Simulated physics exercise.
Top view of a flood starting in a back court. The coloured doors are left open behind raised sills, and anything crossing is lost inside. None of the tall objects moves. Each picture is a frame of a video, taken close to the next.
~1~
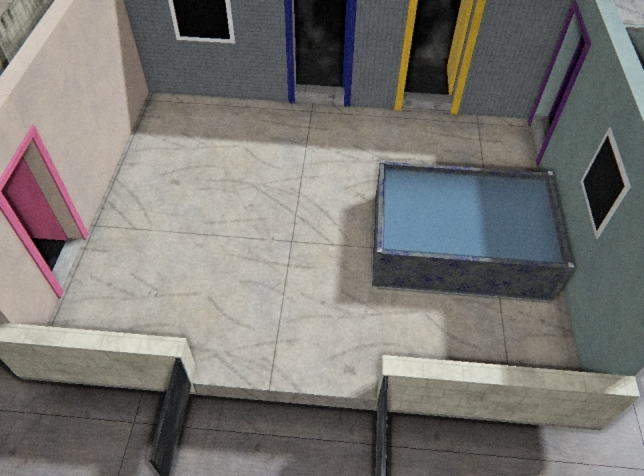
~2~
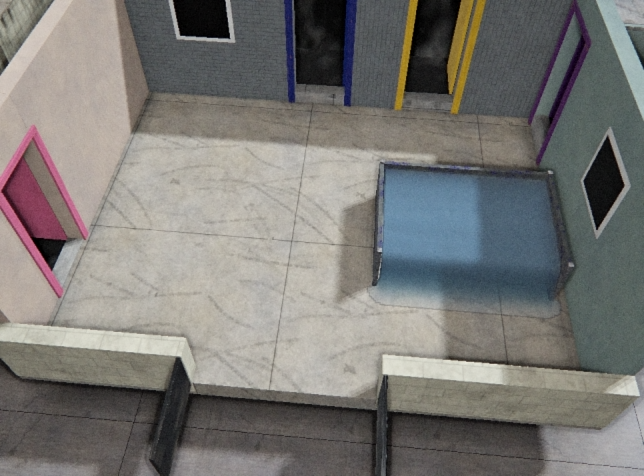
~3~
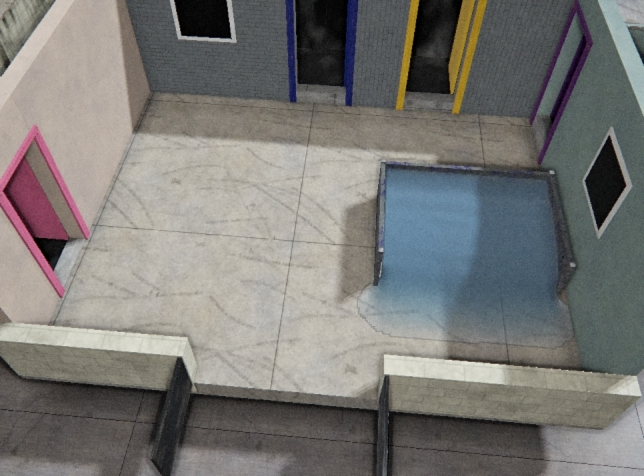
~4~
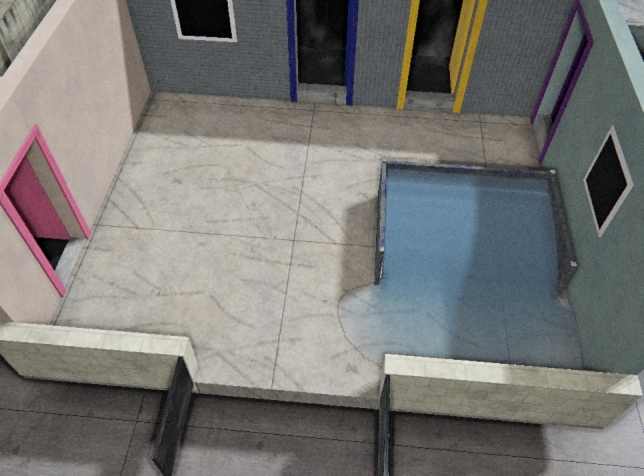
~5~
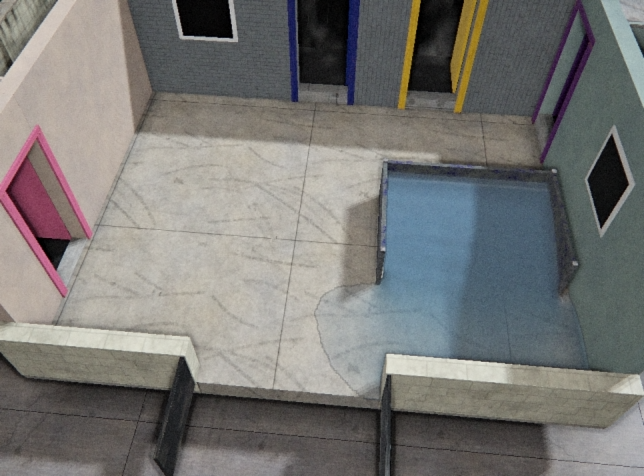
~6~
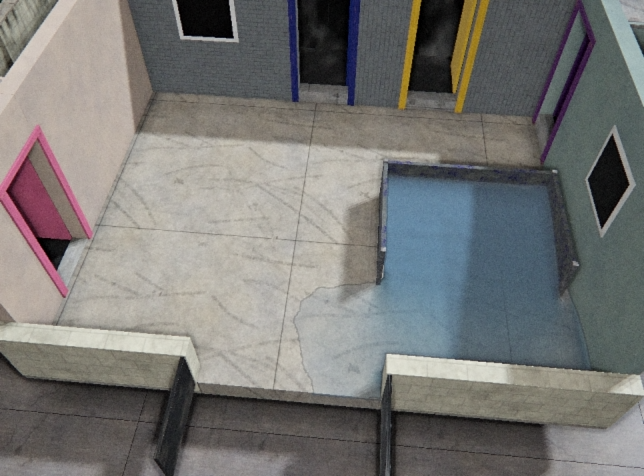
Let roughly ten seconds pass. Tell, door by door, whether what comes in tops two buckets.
In turn, the blue door keeps to two buckets or fewer; the pink door tops two buckets; the yellow door keeps to two buckets or fewer; the purple door keeps to two buckets or fewer.
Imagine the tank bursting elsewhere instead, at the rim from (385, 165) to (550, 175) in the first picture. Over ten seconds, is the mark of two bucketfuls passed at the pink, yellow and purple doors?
Going door by door, pink overflows, then yellow overflows, then purple overflows.
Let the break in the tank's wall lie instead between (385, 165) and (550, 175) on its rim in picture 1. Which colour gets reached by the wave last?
I'd pick the pink-painted one.
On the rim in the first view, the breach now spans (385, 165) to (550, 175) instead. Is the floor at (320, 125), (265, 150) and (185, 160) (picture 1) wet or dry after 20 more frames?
Taken in turn they're swamped, swamped and swamped.
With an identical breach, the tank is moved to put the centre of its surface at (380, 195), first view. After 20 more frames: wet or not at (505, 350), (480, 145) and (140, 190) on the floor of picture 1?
In the order asked: Reached by the flood, reached by the flood, not reached.
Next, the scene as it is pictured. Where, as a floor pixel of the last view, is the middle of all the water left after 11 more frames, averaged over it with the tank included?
It's close to (461, 308).
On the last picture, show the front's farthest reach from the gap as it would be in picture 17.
The front tops out at about (151, 360).
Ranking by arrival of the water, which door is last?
That is the blue-painted one.
A moment on, water covers 15 % of the floor; the blue door not reached, the pink door not reached, the yellow door not reached, the purple door not reached.
Next, water covers 25 % of the floor; the blue door not reached, the pink door not reached, the yellow door not reached, the purple door not reached.
Then, water covers 50 % of the floor; the blue door not reached, the pink door under two buckets in, the yellow door wet at the sill, nothing in, the purple door wet at the sill, nothing in.
Later, water covers 60 % of the floor; the blue door wet at the sill, nothing in, the pink door far over two buckets in, the yellow door wet at the sill, nothing in, the purple door wet at the sill, nothing in.
In the end, water covers 90 % of the floor; the blue door wet at the sill, nothing in, the pink door far over two buckets in, the yellow door wet at the sill, nothing in, the purple door wet at the sill, nothing in.
